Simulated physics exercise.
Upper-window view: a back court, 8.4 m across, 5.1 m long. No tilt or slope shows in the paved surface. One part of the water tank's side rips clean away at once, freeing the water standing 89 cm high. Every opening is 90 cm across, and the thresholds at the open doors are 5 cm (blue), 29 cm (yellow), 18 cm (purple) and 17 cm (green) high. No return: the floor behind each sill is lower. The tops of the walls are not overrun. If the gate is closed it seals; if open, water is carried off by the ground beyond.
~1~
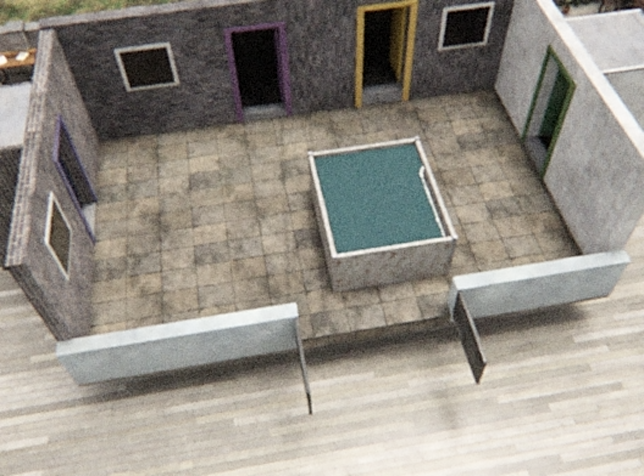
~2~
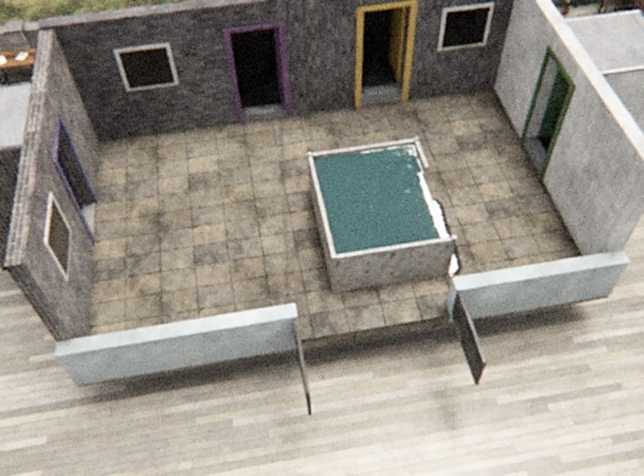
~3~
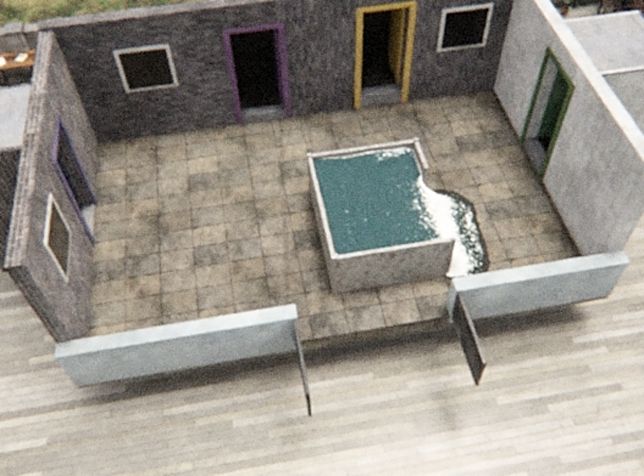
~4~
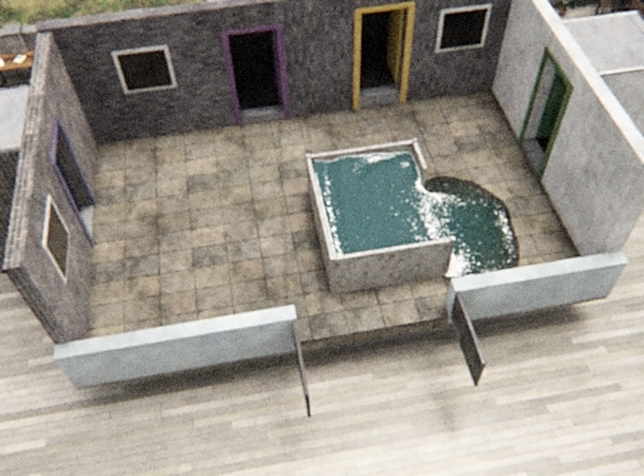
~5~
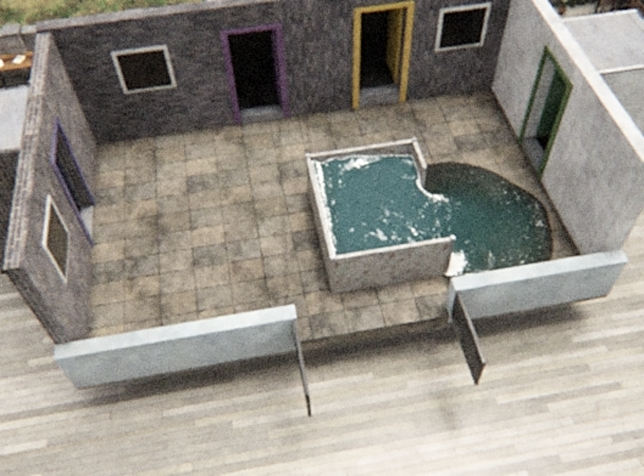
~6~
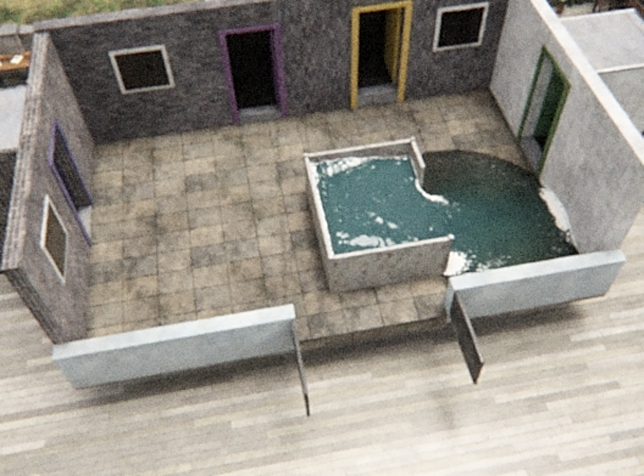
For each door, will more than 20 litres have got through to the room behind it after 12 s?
At the end, the blue door will see too much water come in. The yellow door will see an amount within the limit come in. The purple door will see an amount within the limit come in. The green door will see too much water come in.
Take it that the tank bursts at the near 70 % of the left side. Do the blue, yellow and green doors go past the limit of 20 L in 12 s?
Log - blue: Threshold topped, yellow: Threshold not reached, green: Threshold not reached.
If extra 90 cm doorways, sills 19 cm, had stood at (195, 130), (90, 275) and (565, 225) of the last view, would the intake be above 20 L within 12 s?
So, in the order given, it's shy of the mark, then shy of the mark, then beyond the mark.
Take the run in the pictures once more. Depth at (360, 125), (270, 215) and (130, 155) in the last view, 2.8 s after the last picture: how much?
Spot one 9 cm, spot two 0 cm, spot three 0 cm.
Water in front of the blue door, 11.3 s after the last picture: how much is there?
I'd put it at around 10.0 cm deep.
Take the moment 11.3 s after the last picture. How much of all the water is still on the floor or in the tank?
Roughly 86 per cent is still there.
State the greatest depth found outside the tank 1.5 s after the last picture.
Peak depth: Approx. 50 cm.
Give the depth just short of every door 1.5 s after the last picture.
Depths in cm: Blue 0, yellow 0, purple 0, green 26.
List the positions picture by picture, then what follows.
The water tank at (378, 197) is whole and still, 89 cm deep, in the first frame.
The front is at a hidden place, 0.8 m from the gap at (433, 226); 0.3 m2 of floor is under water; 89 cm left at the back of the water tank, in the second frame.
The front is at (453, 195), 1.1 m from the gap at (433, 227); 1.4 m2 of floor is under water; 88 cm left at the back of the water tank, in the third frame.
The front is at (504, 208), 1.6 m from the gap at (432, 230); 3.1 m2 of floor is under water; 80 cm left at the back of the water tank, in the fourth frame.
The front is at (540, 207), 2.2 m from the gap at (432, 229); 5.2 m2 of floor is under water; 76 cm left at the back of the water tank, in the fifth frame.
The front is at (537, 178), 2.6 m from the gap at (430, 228); 7.0 m2 of floor is under water; 76 cm left at the back of the water tank, in the sixth frame.
Then, 0.7 s after the last picture water covers 20 % of the floor and is deepest (72 cm) near (583, 278); blue door not reached, yellow door not reached, purple door not reached, green door 28 cm at the sill, 9 L in.
Then, 1.5 s after the last picture water covers 25 % of the floor and is deepest (50 cm) near (513, 245); blue door not reached, yellow door not reached, purple door not reached, green door 26 cm at the sill, 39 L in.
Then, 2.8 s after the last picture water covers 40 % of the floor and is deepest (38 cm) near (489, 101); blue door not reached, yellow door 21 cm at the sill, 0 L in, purple door not reached, green door 20 cm at the sill, 66 L in.
Then, 6.3 s after the last picture water covers 95 % of the floor and is deepest (17 cm) near (520, 160); blue door 13 cm at the sill, 18 L in, yellow door 13 cm at the sill, 0 L in, purple door 6 cm at the sill, 0 L in, green door 17 cm at the sill, 73 L in.
Then, 11.3 s after the last picture water covers 100 % of the floor and is deepest (14 cm) near (87, 355); blue door 10 cm at the sill, 143 L in, yellow door 7 cm at the sill, 0 L in, purple door 5 cm at the sill, 0 L in, green door 7 cm at the sill, 74 L in.
